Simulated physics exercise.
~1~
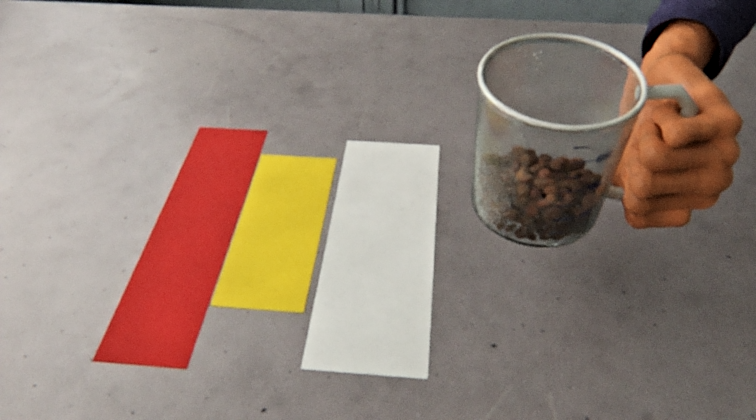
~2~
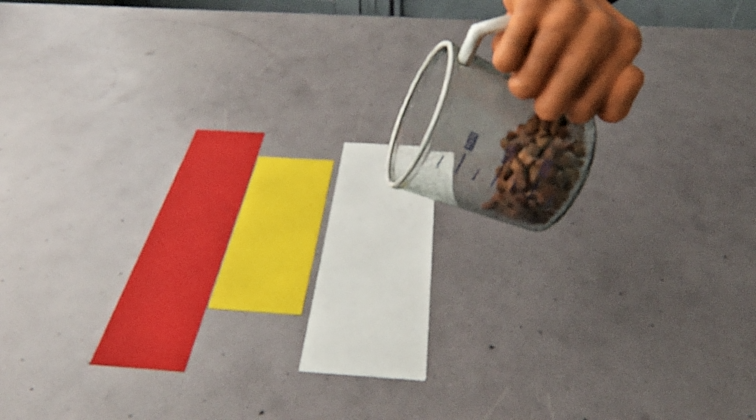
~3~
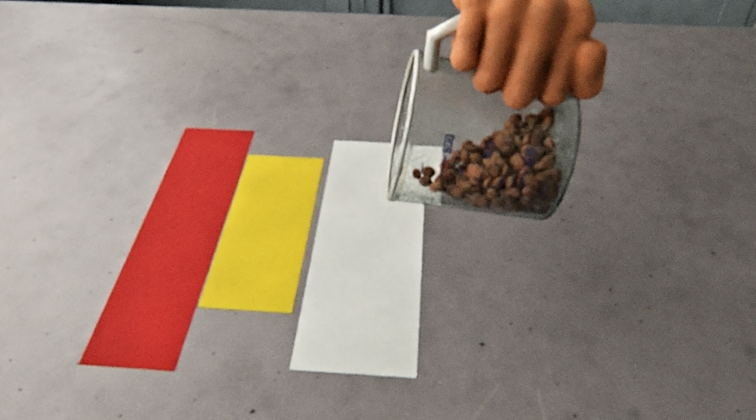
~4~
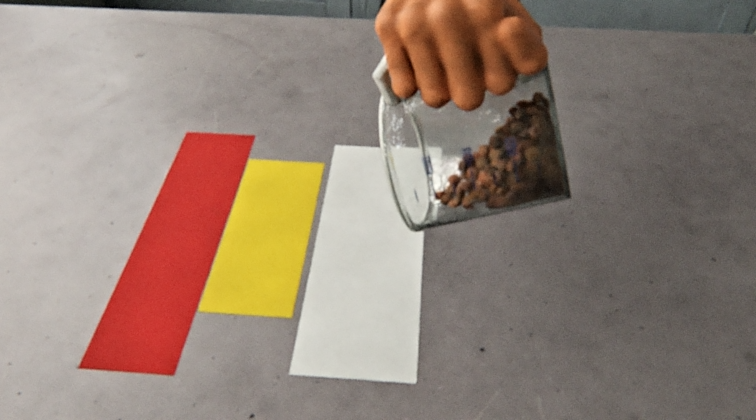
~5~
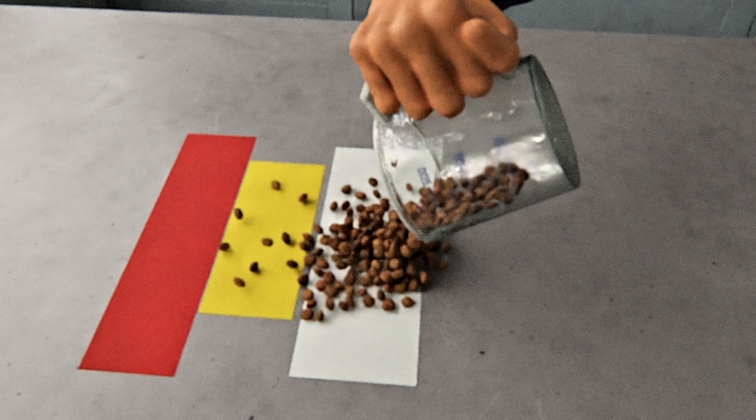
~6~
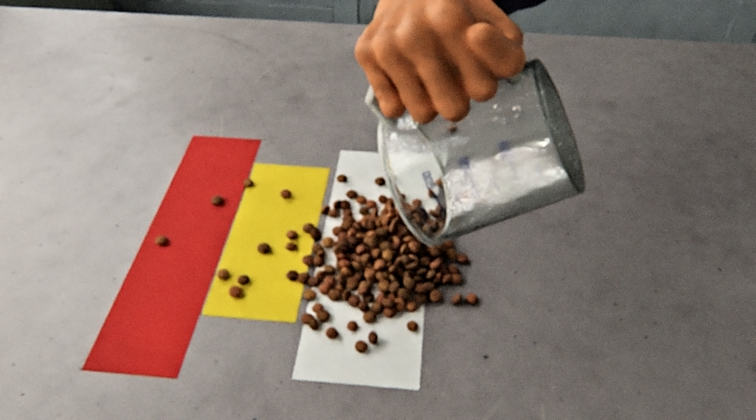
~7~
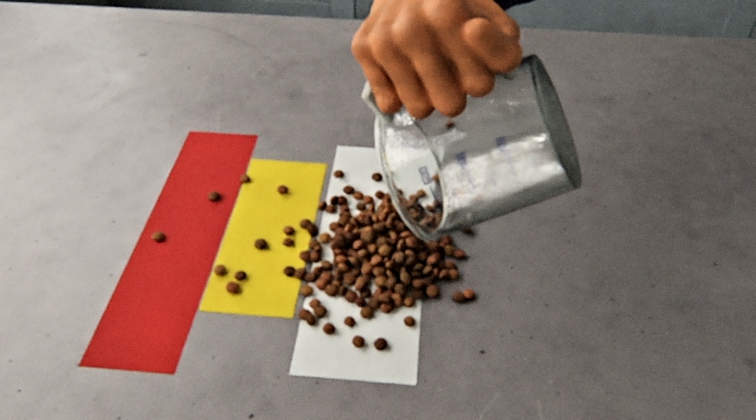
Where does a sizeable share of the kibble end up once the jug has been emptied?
Only the white mat ends up with a sizeable share, as most of the kibble is heaped there. The yellow mat, the red mat and the area outside the mats each get only a small part.
